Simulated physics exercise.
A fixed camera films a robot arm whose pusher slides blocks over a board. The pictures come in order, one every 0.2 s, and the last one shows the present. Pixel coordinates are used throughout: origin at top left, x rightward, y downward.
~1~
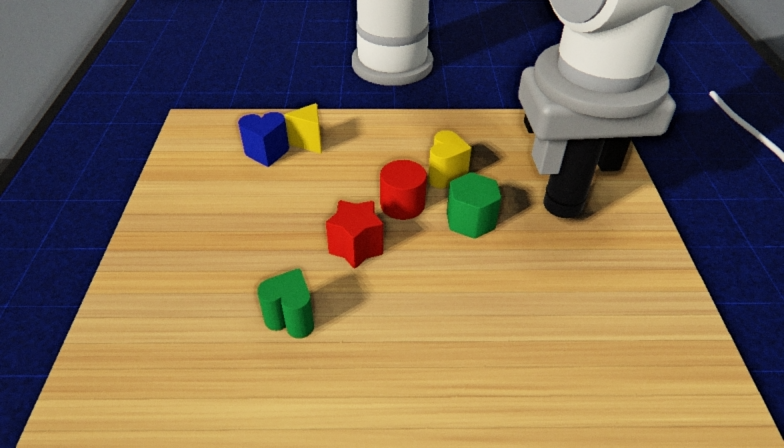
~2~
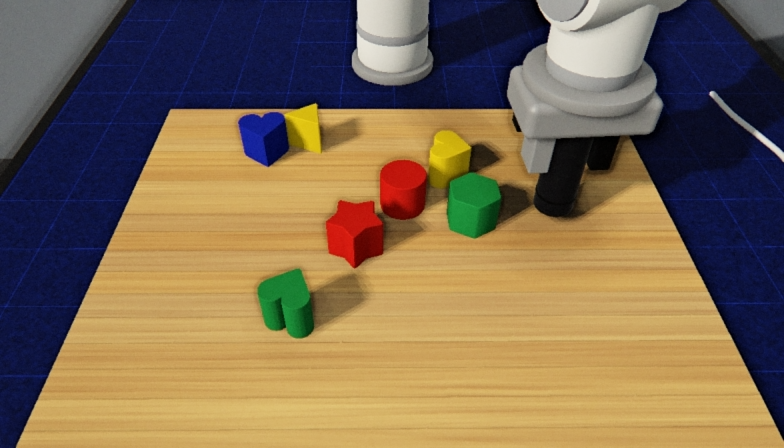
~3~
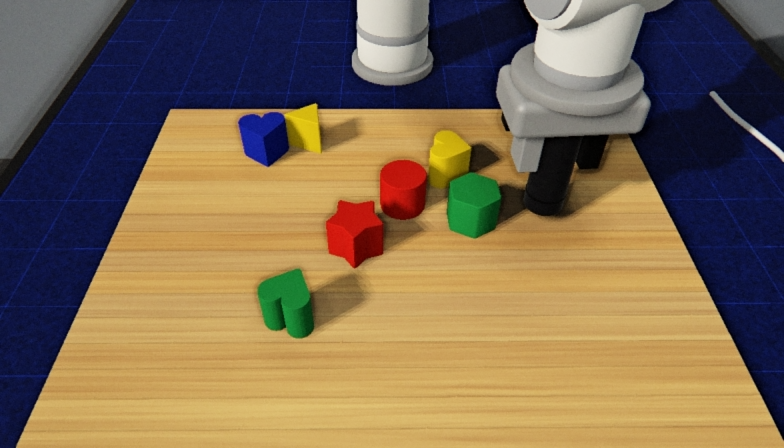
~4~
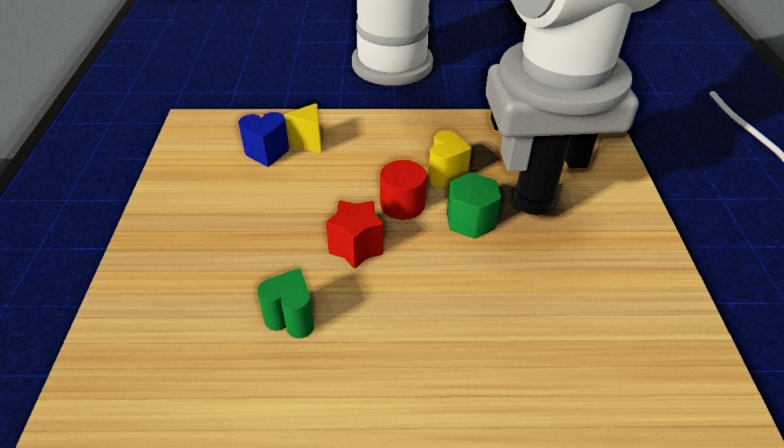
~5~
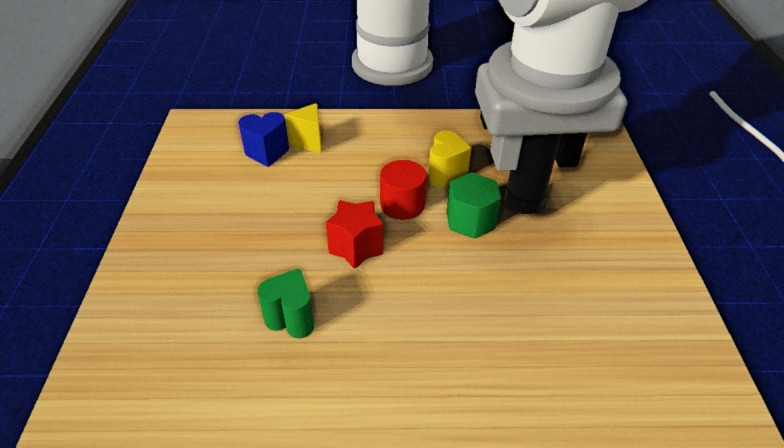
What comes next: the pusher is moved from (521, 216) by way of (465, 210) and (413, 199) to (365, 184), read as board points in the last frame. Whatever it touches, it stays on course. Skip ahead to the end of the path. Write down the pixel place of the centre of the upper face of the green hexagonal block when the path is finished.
It will likely be found at (410, 198).
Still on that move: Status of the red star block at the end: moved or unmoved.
The red star block keeps its place.
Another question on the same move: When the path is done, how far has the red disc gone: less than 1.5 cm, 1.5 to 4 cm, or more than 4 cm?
Displacement: Past 4 cm.
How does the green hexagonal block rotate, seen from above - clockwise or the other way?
From above, the turn goes anticlockwise.
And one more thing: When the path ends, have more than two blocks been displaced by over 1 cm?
Answer: No.
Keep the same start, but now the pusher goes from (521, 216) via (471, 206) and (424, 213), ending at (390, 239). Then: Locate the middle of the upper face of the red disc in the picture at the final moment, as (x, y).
It should be at (370, 178) by then.
On the path given first. One third of the way, pusher (466, 197); red disc (392, 172); green hexagonal block (431, 194), turned 35° anticlockwise.
Two thirds of the way, pusher (413, 186); red disc (371, 171); green hexagonal block (410, 198), turned 65° anticlockwise.
At the end, pusher (365, 170); red star block unmoved; red disc (330, 170); yellow heart unmoved; green hexagonal block (410, 198), turned 65° anticlockwise.
